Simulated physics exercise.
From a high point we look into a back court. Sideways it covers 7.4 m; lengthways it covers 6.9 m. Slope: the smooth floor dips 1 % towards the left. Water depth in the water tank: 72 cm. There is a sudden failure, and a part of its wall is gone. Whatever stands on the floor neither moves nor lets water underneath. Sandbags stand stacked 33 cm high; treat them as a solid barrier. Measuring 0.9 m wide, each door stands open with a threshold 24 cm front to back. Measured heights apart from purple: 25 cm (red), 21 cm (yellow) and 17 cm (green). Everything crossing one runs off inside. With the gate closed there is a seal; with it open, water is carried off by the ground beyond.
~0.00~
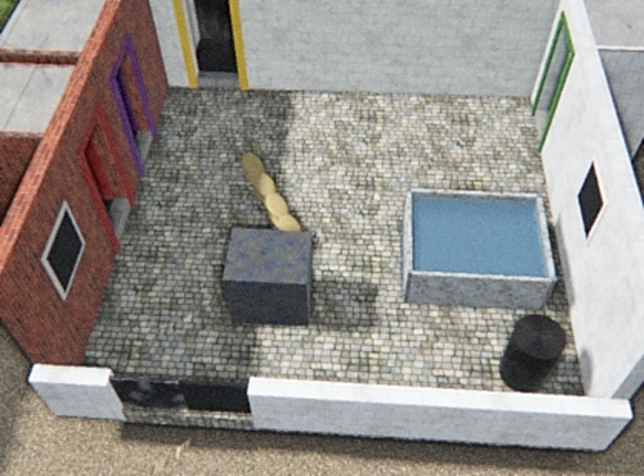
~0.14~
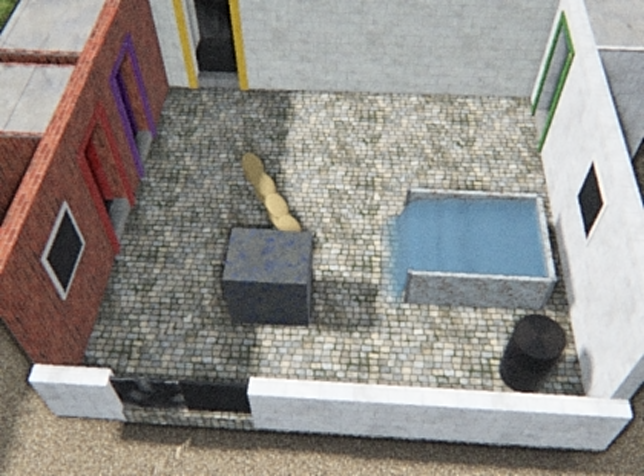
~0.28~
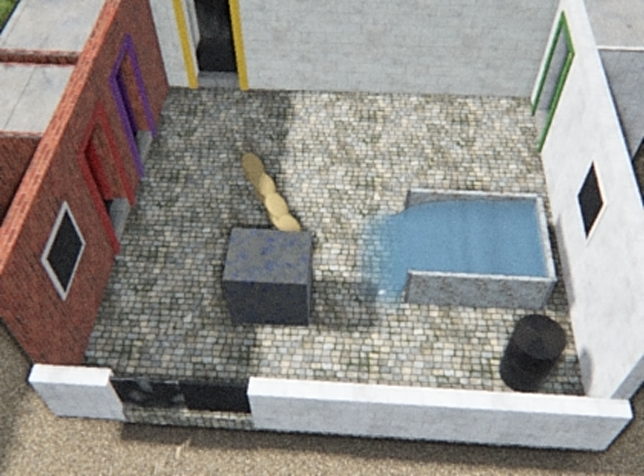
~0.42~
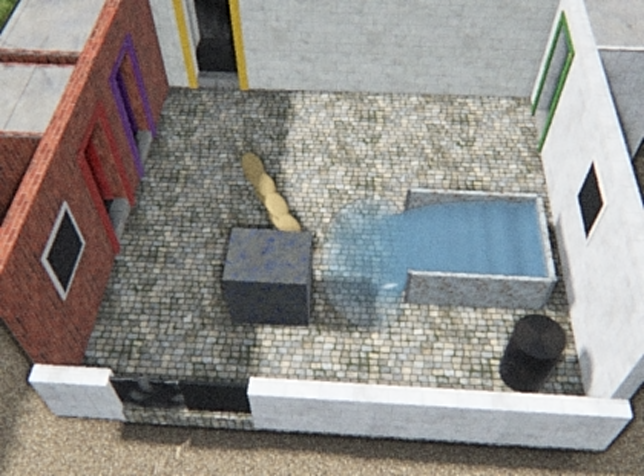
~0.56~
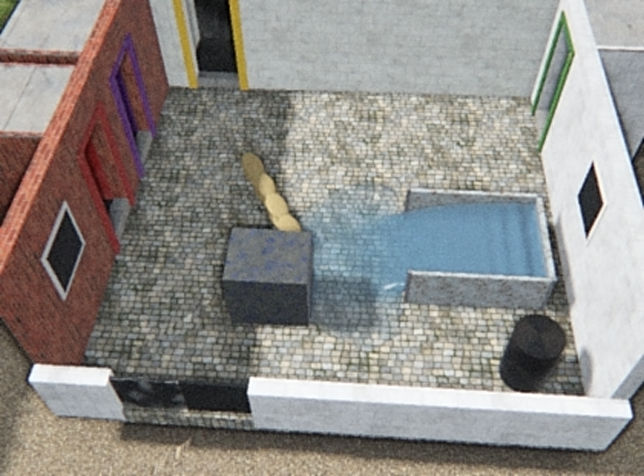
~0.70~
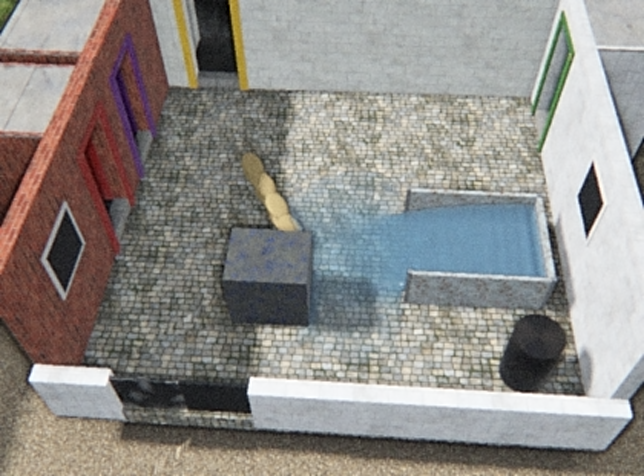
The clip shows a walled courtyard from above as the left side of a rectangular water tank opens and water pours out, spreading leftward across the stone paving to a dark block and the stacked tan sandbags.
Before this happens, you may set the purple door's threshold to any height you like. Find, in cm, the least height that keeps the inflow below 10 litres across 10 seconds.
The least height is about 12.5 cm.
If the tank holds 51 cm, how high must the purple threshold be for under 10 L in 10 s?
About 8.0 centimetres.
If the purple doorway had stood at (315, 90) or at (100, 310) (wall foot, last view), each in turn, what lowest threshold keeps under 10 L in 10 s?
Minimums: About 16 cm and 9.0 cm.
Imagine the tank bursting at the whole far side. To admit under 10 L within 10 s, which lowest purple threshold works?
Then it needs around 15 cm.
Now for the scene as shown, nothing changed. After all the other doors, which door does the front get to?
It's the green one.
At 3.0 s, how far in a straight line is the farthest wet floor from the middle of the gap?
Near 6.4 m, more or less.
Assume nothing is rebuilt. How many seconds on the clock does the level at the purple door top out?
Approximately 5.0 s.
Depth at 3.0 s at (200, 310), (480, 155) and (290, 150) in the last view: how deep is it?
Depths in order: 0 / 0 / 9 cm.
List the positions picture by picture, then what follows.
The first frame shows the water tank at (477, 236) is whole and still, 72 cm deep; the purple door at (136, 115) is dry.
In the second frame, the front is at (385, 261), 0.4 m from the gap at (409, 249); 0.4 m2 of floor is wet, 72 cm left at the back.
In the third frame, water pours out at (408, 251) and has run 0.7 m, to (362, 293); about 13 cm deep outside, 72 cm at the back.
In the fourth frame, the front is at (326, 273), 1.3 m from the gap at (408, 252); 2.7 m2 of floor is wet, 71 cm left at the back.
In the fifth frame, water pours out at (408, 253) and has run 1.9 m, to a hidden place; about 8 cm deep outside, 62 cm at the back.
In the sixth frame, the front is at a hidden place, 2.5 m from the gap at (408, 253); 5.6 m2 of floor is wet, 61 cm left at the back; 3.0 m in a straight line remain to the purple door at (136, 115).
After 1.4 s water covers 25 % of the floor, deepest (42 cm) near (318, 282); it has not reached the purple door.
After 3.0 s water covers 55 % of the floor, deepest (30 cm) near (170, 87); 8 cm at the purple door, 0 litres in over its 20 cm threshold.
After 10.0 s water covers 95 % of the floor, deepest (12 cm) near (73, 393); 10 cm at the purple door, 0 litres in over its 20 cm threshold.
At the purple door as built, the water arrived by 2.4 s and peaked near 17 cm at 5.0 s.
With a threshold of 11 cm, 17 litres would have come in within the 10 s; with 15.5 cm, 3 litres. So under 10 litres takes about 12.5 cm.
